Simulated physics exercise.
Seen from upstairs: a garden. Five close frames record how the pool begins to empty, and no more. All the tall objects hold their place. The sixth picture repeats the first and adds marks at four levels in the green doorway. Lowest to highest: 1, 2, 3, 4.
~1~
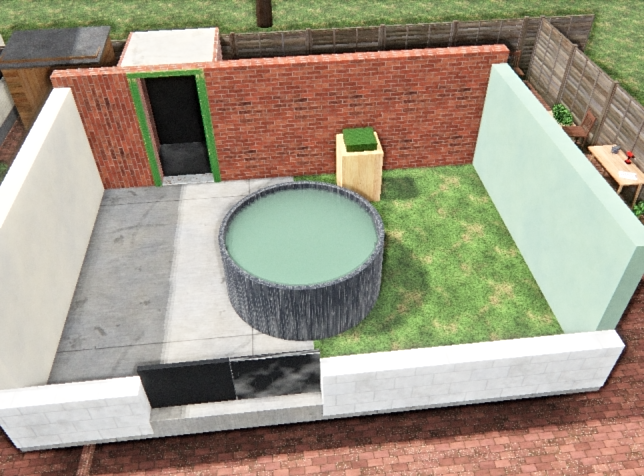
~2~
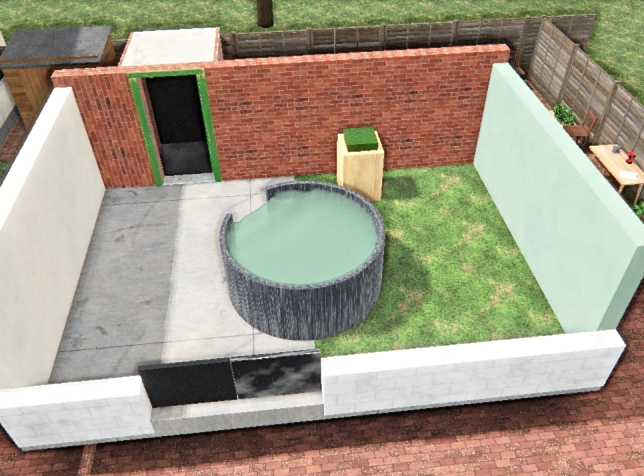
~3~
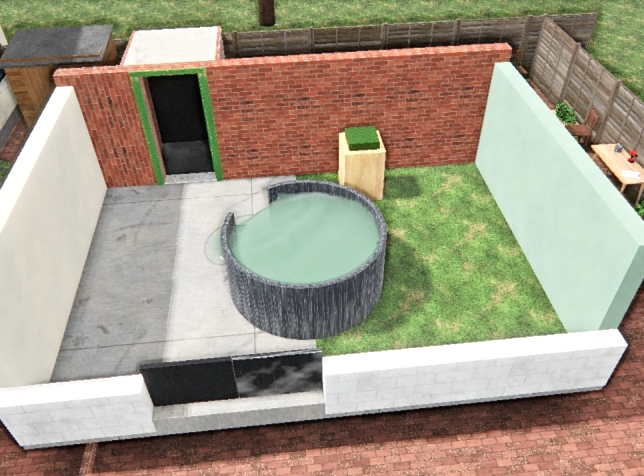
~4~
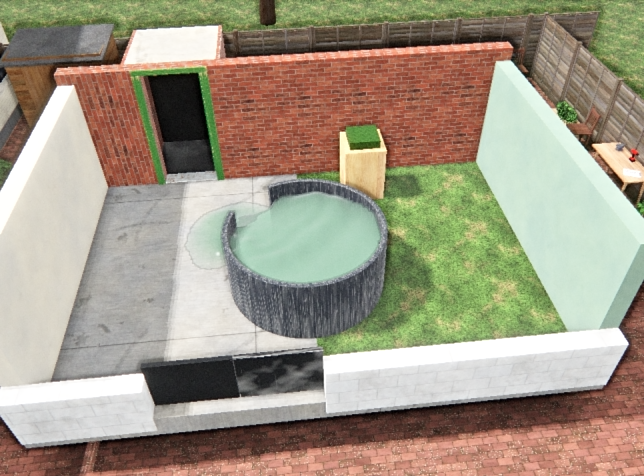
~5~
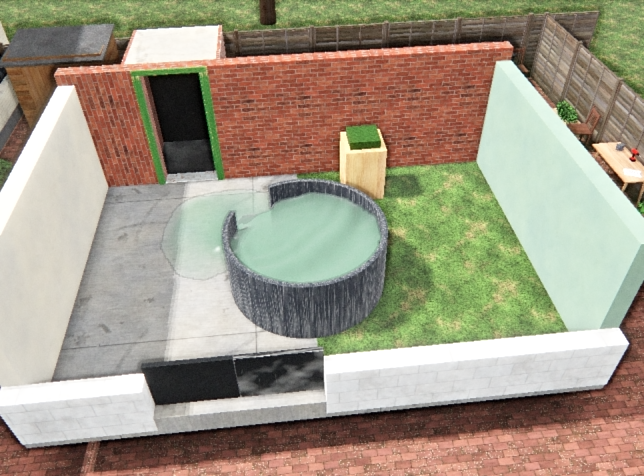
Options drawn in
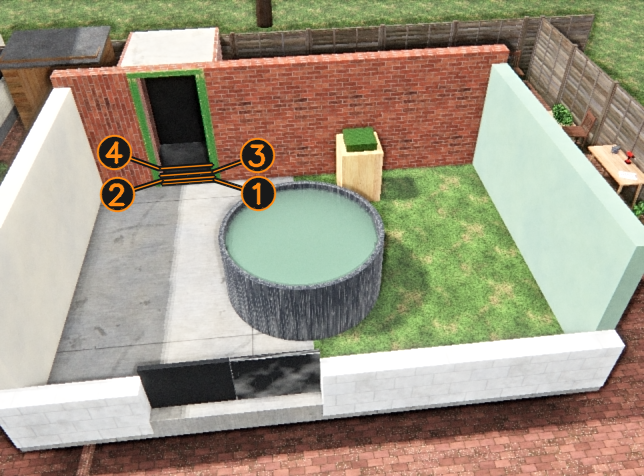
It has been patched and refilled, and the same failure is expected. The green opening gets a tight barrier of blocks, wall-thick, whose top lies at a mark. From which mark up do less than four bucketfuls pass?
That is height 4.
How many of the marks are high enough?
One.
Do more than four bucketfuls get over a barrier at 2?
Yes, that goes wrong.
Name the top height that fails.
That would be 3.
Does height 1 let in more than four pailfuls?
Yes, that goes wrong.
On the marked copy, 1 at (188, 181); 2 at (188, 178); 3 at (186, 173); 4 at (185, 166); from the bottom up 1, 2, 3, 4.
If 1 is chosen, dozens of bucketfuls pour in.
If 2 is chosen, dozens of bucketfuls pour in.
If 3 is chosen, about 11 bucketfuls get in.
If 4 is chosen, a splash gets over, under a bucket.
